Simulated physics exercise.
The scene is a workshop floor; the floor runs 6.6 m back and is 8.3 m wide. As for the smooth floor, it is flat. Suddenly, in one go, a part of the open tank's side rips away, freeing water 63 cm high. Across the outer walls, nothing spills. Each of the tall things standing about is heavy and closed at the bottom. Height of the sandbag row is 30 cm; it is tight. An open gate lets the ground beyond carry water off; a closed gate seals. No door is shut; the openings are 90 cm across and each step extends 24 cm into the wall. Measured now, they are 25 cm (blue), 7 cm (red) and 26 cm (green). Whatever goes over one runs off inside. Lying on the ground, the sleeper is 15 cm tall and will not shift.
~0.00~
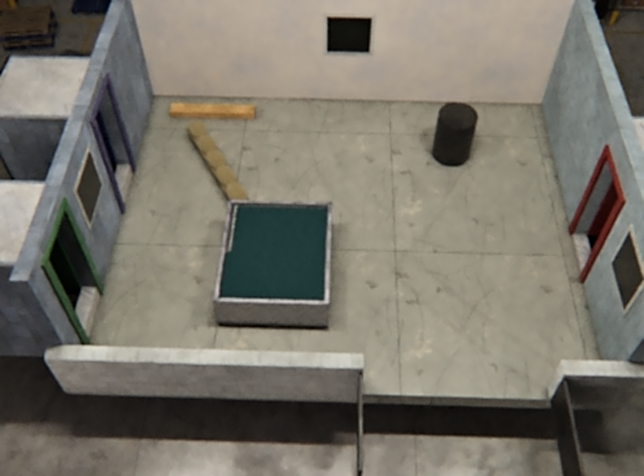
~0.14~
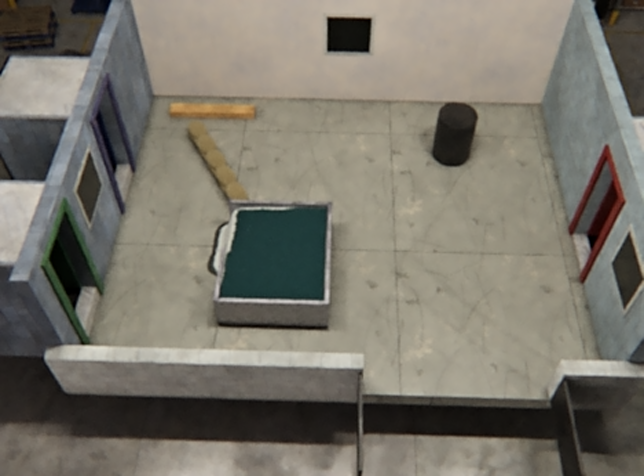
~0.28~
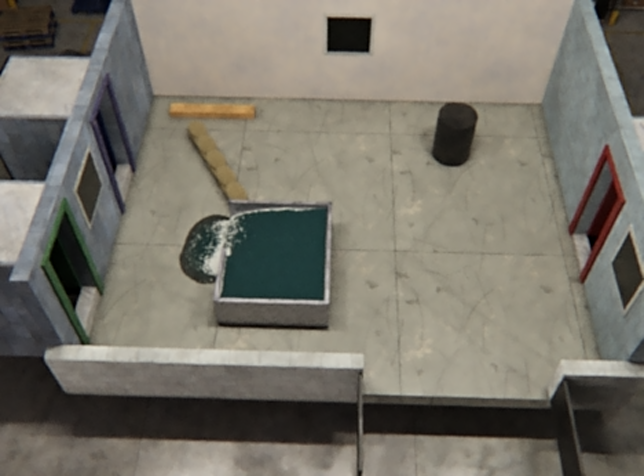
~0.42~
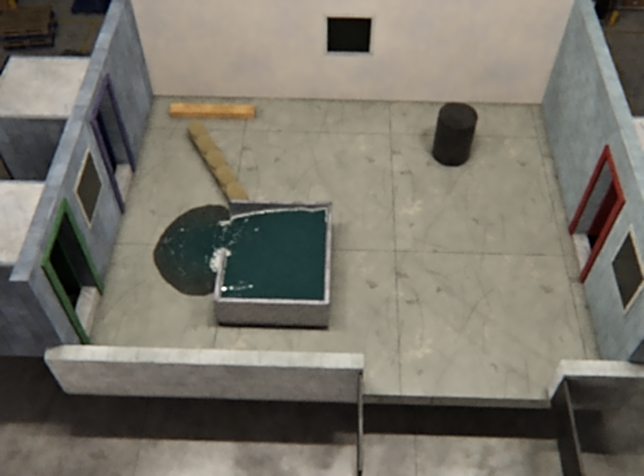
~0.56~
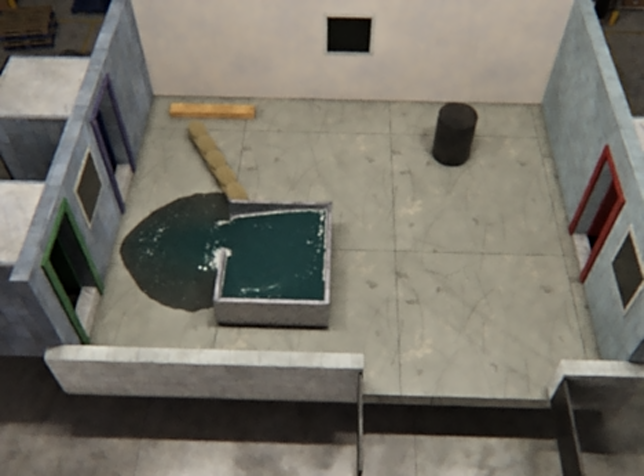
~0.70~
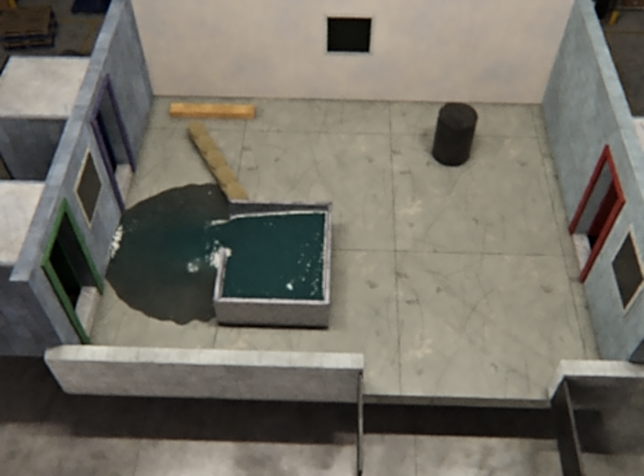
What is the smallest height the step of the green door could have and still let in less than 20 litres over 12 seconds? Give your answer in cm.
About 10 cm.
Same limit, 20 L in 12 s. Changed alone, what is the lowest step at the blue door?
The blue door needs around 18 cm.
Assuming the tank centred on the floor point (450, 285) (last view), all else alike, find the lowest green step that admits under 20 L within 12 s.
That setup calls for roughly 11.5 cm.
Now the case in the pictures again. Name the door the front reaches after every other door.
That's the red one, it comes last.
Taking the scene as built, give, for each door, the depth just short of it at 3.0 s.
Blue 17, red 0, green 12 cm.
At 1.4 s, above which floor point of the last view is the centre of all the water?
Look at about (235, 261) in the last view.
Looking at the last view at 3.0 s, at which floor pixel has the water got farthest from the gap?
The farthest wet point sits near (153, 98).
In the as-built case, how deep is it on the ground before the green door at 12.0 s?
Lab note: Depth approx. 7.5 cm.
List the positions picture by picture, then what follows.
The first picture shows the open tank at (276, 252) is whole and still, 63 cm deep; the green door at (78, 284) is dry.
In the second picture, water pours out at (231, 241) and has run 0.3 m, to (214, 269); about 9 cm deep outside, 63 cm at the back.
In the third picture, the front is at (185, 260), 0.8 m from the gap at (231, 243); 0.9 m2 of floor is wet, 63 cm left at the back.
In the fourth picture, the gap is at (231, 243), the front 1.3 m out at (159, 257); the back of the open tank holds 63 cm.
In the fifth picture, water pours out at (231, 243) and has run 1.9 m, to (126, 253); about 5 cm deep outside, 58 cm at the back.
In the sixth picture, the front is at (121, 219), 2.1 m from the gap at (231, 243); 4.5 m2 of floor is wet, 53 cm left at the back; 0.7 m in a straight line remain to the green door at (78, 284).
After 1.4 s water covers 15 % of the floor, deepest (34 cm) near (114, 245); 13 cm at the green door, 0 litres in over its 26 cm step.
After 3.0 s water covers 25 % of the floor, deepest (28 cm) near (152, 104); 12 cm at the green door, 0 litres in over its 26 cm step.
After 12.0 s water covers 90 % of the floor, deepest (10 cm) near (81, 371); 7 cm at the green door, 0 litres in over its 26 cm step.
At the green door as built, the water arrived by 1.1 s and peaked near 15 cm at 2.0 s.
With a step of 8.5 cm, 32 litres would have come in within the 12 s; with 11.5 cm, 11 litres. So under 20 litres takes about 10 cm.
